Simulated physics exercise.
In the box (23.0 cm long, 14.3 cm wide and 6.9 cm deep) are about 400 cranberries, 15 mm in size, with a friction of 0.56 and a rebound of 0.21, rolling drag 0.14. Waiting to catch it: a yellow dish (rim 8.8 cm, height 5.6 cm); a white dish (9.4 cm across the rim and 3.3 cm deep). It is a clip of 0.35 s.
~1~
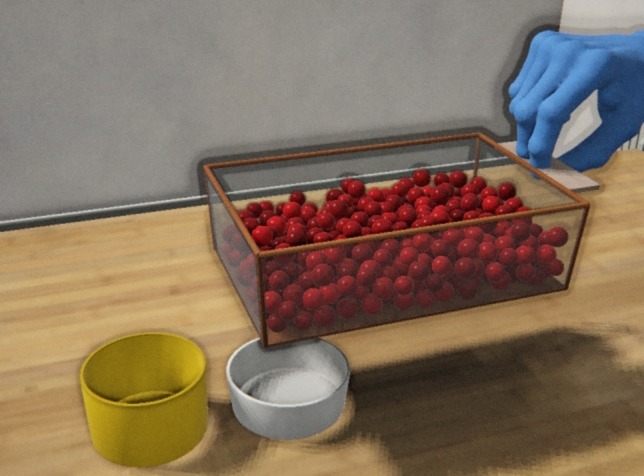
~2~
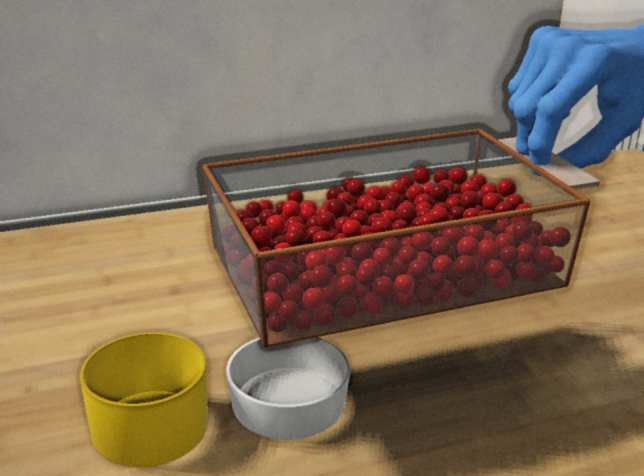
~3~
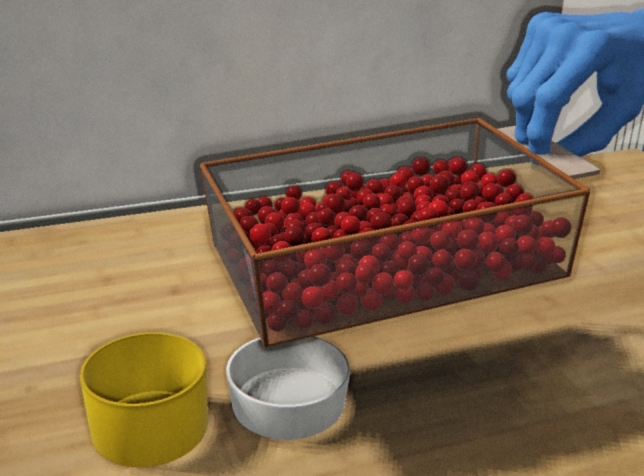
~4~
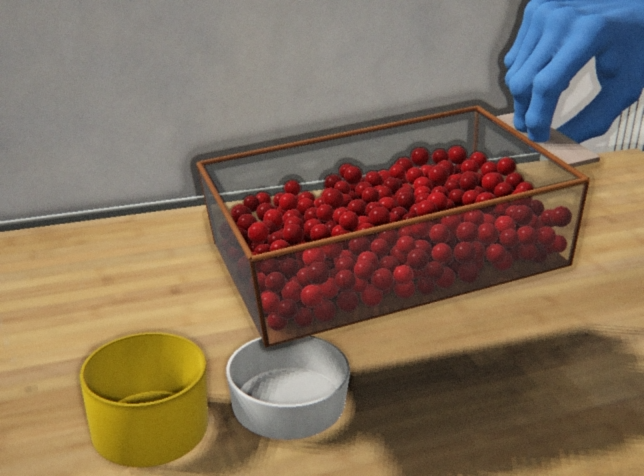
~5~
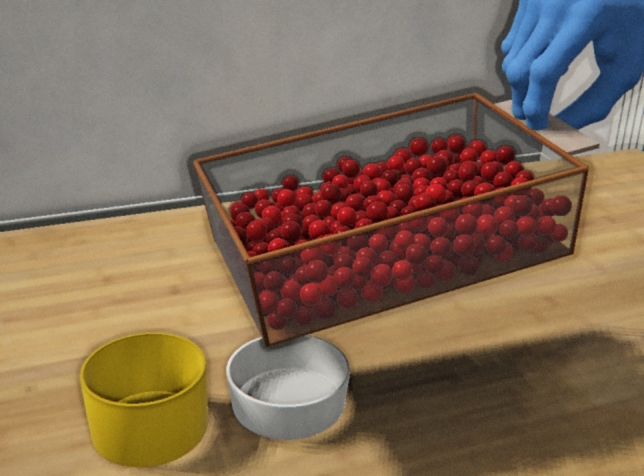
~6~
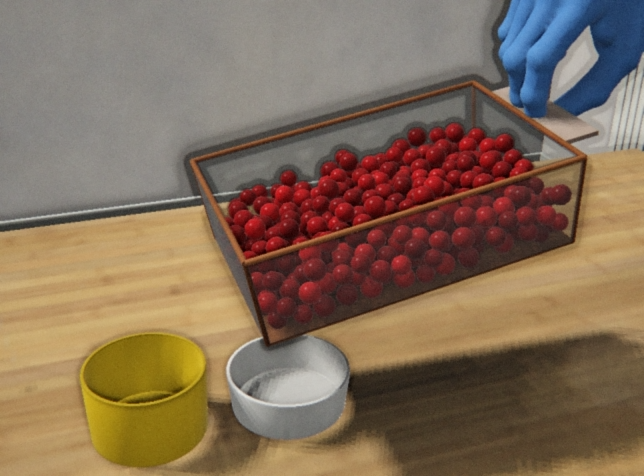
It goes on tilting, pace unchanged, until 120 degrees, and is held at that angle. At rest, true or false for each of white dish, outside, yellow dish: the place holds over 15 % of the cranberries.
White dish: False, outside everything: True, yellow dish: False.
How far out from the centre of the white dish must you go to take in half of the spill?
My estimate is close to 20 centimetres.
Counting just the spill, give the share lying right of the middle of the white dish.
Share of spill: Around 0 per cent.
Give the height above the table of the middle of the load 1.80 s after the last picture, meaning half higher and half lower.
Height: Roughly 20 cm.
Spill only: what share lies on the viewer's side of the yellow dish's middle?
About 90 per cent.
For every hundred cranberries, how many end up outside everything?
I reckon around 100 per cent.
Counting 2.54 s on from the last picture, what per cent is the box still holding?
Remaining share: Some 30 per cent.
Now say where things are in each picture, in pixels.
Box at (434, 237); tilt 0 degrees; leading edge at (230, 206); middle of the load at (377, 225); yellow dish at (144, 366); white dish at (288, 367), in the first picture.
Box at (433, 236); tilt 1 degrees; leading edge at (229, 206); middle of the load at (377, 223), in the second picture.
Box at (432, 231); tilt 3 degrees; leading edge at (226, 206); middle of the load at (376, 217), in the third picture.
Box at (429, 226); tilt 5 degrees; low side left; leading edge at (222, 206); middle of the load at (375, 211), in the fourth picture.
Box at (427, 221); tilt 8 degrees; low side left; leading edge at (219, 207); middle of the load at (373, 205), in the fifth picture.
Box at (424, 217); tilt 11 degrees; low side left; leading edge at (216, 207); middle of the load at (371, 199); yellow dish at (144, 366); white dish at (288, 367), in the sixth picture.
Then, 0.98 s after the last picture, tilt 46 degrees; box 100 %; middle of all pieces near (329, 155).
Then, 1.80 s after the last picture, tilt 75 degrees; box 90 %, outside 5 %; middle of all pieces near (224, 212).
Then, 2.54 s after the last picture, tilt 102 degrees; box 30 %, outside 55 %, in the air 15 %; middle of all pieces near (110, 431).
Then, 3.26 s after the last picture, tilt 120 degrees; outside 100 %.
In the end, yellow dish 0 %, white dish 0 %, box 0 %, outside 100 %.
